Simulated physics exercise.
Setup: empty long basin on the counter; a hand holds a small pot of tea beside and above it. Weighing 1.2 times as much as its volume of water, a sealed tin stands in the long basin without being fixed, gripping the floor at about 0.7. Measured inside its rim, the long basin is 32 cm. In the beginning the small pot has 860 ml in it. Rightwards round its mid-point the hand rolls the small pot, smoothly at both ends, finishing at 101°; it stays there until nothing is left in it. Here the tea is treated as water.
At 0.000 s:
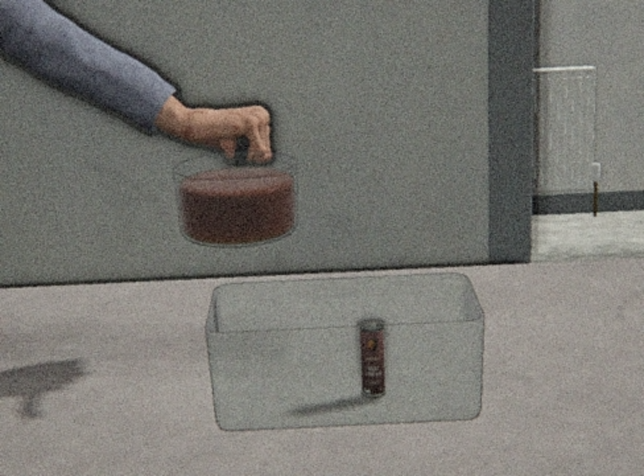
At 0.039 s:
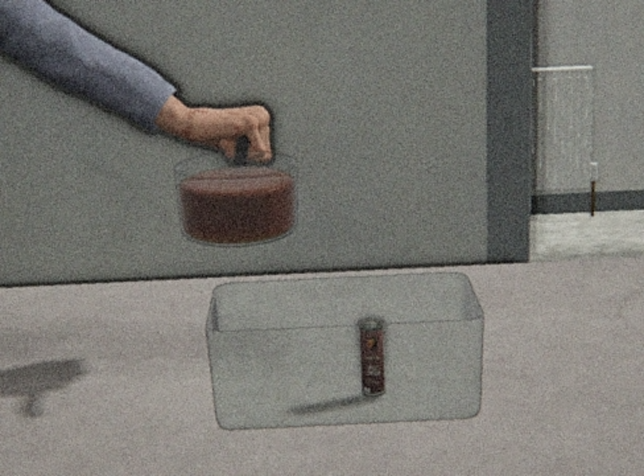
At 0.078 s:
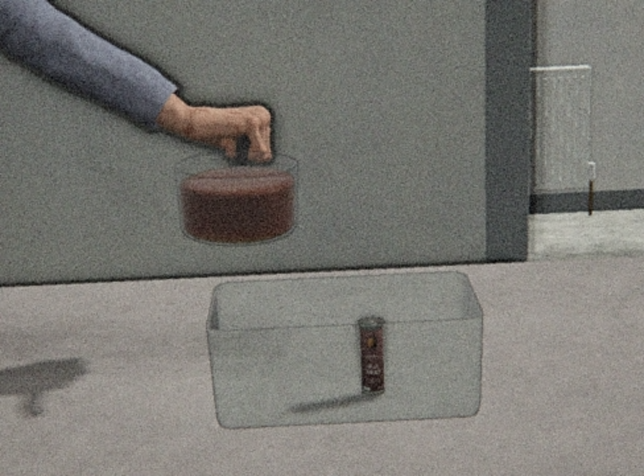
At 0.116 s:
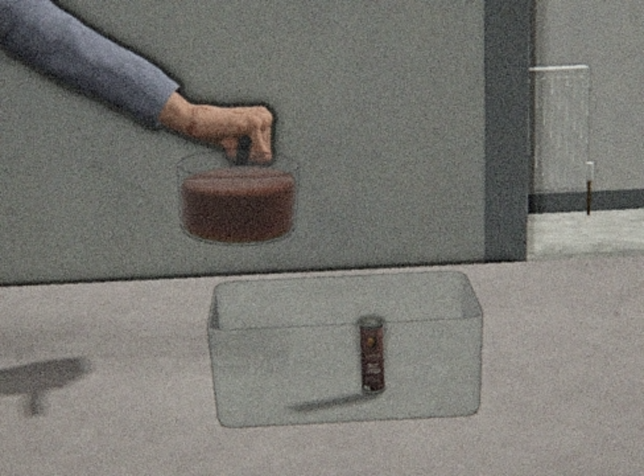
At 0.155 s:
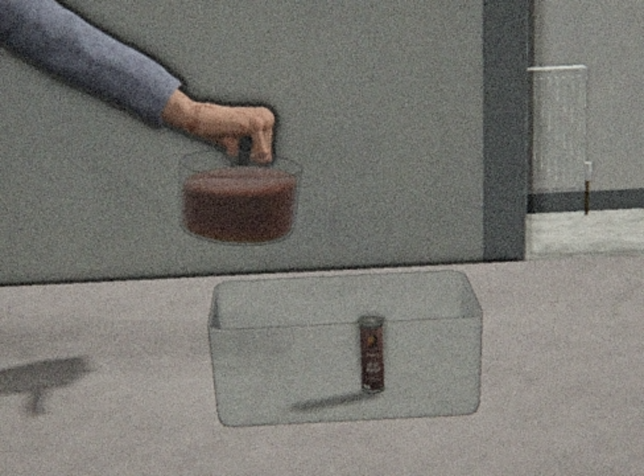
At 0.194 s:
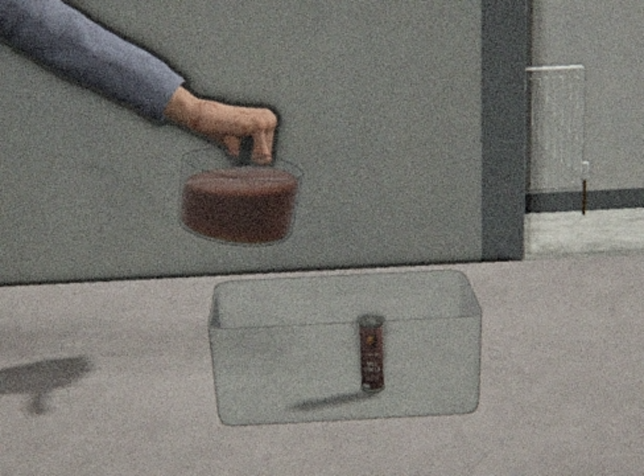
A hand held a clear pot of reddish-brown tea above and to the left of an empty see-through basin with a small tin showing through it, then slowly tilted the pot slightly rightwards.
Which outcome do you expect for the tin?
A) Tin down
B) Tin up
Tin down (A).
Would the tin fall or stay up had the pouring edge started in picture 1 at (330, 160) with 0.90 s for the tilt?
Then the tin remains standing.
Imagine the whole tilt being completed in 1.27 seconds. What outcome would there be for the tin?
With that tilt, the tin stays on its base.
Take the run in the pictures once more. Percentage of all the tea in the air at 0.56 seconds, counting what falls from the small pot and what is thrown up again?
Near 30 per cent at that moment.
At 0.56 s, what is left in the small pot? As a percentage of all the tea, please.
I'd put it near 64 percent.
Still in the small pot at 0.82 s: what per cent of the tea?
I'd say some 14 per cent remains.
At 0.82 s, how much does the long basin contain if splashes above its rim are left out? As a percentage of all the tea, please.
I'd say roughly 76 in a hundred of it.
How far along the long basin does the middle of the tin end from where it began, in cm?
Some 7.0 cm.
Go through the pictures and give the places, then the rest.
It leans 0°; its right rim is at (296, 164); the tea meets the walls at (179, 183) and (294, 177); the long basin's rim runs from (211, 309) to (475, 297); the tin's top is at (372, 328), in the first picture.
It leans 0°; its right rim is at (296, 164); the tea meets the walls at (179, 182) and (294, 177), in the second picture.
It leans 2°; its right rim is at (297, 165); the tea meets the walls at (180, 181) and (295, 177), in the third picture.
It leans 4°; its right rim is at (299, 167); the tea meets the walls at (181, 181) and (296, 177), in the fourth picture.
It leans 7°; its right rim is at (301, 170); the tea meets the walls at (183, 181) and (297, 178), in the fifth picture.
It leans 11°; its right rim is at (302, 175); the tea meets the walls at (184, 182) and (299, 178), in the sixth picture.
After 0.56 s the tilt is 69° and 64 per cent is still to pour; the tin stands where it began.
After 0.82 s the tilt is 99° and 14 per cent is still to pour; the tin stands where it began.
After 1.10 s the tilt is 101° and 2 per cent is still to pour; the tin leans 50°.
After 1.40 s the tilt is 101° and 0 per cent is still to pour; the tin lies on its side.
In the end the tin lies on its side.
